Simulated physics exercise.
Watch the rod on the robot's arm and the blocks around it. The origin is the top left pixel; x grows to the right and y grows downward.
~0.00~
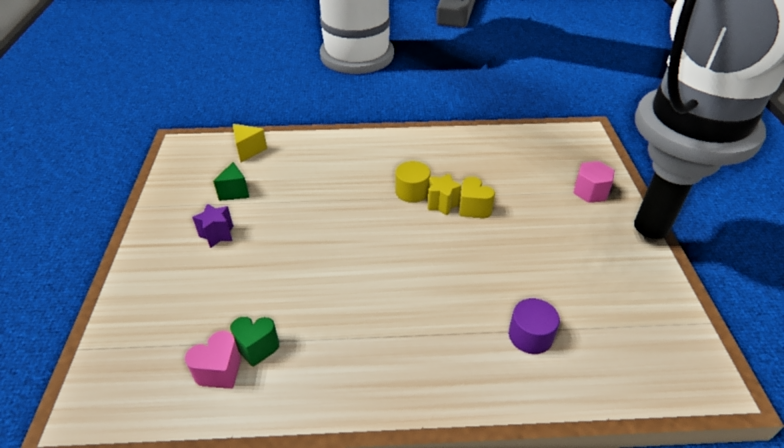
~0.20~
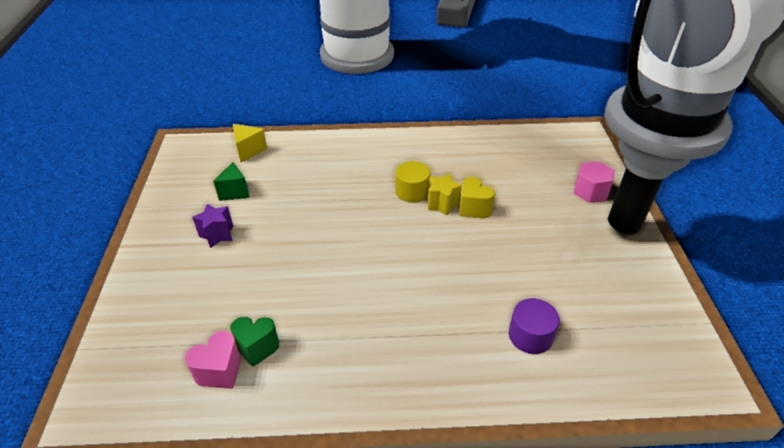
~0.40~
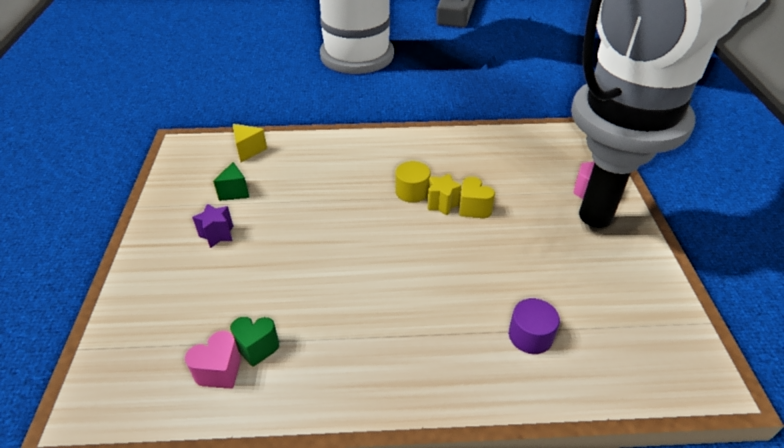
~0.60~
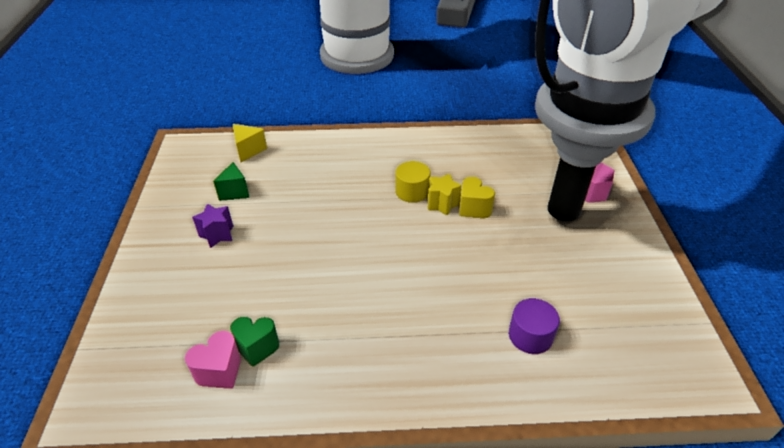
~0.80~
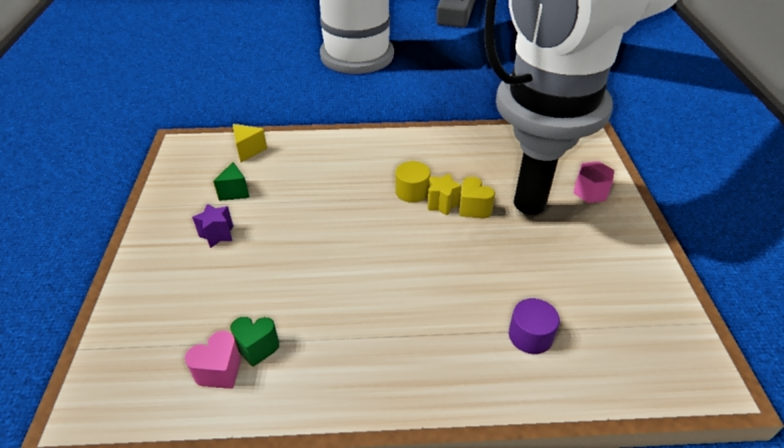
A robot arm moves its black rod left across the board, past the pink hexagon.
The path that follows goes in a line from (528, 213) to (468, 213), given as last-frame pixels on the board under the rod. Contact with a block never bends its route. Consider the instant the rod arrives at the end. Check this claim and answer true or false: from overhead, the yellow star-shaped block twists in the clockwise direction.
It is false.
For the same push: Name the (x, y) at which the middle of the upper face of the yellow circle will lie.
Its top face will be centred at roughly (389, 165).
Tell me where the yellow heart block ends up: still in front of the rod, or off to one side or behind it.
The yellow heart block won't leave the front of the rod.
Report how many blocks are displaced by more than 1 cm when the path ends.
Answer: Three or more.
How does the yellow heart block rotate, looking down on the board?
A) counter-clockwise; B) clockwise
That would be B.
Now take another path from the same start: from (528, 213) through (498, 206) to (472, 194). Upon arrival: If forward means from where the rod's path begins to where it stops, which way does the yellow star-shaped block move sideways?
It gets pushed left.
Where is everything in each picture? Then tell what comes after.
The first frame shows rod tip at (651, 228); block tops, yellow circle at (413, 171); yellow star-shaped block at (444, 183); yellow heart block at (476, 188); pink hexagon at (597, 171).
The second frame shows rod at (625, 222); blocks unchanged.
The third frame shows rod at (595, 217); blocks unchanged.
The fourth frame shows rod at (564, 211); blocks unchanged.
The fifth frame shows rod at (530, 204); yellow circle at (413, 171); yellow star-shaped block at (444, 183); yellow heart block at (476, 188); pink hexagon at (597, 171).
On the path given first. Halfway along, rod at (499, 204); yellow circle at (405, 169); yellow star-shaped block at (435, 182); yellow heart block at (466, 186).
At the end, rod at (470, 204); yellow circle at (389, 165); yellow star-shaped block at (409, 181), turned 20° anticlockwise; yellow heart block at (438, 184), turned 20° clockwise; pink hexagon in place.
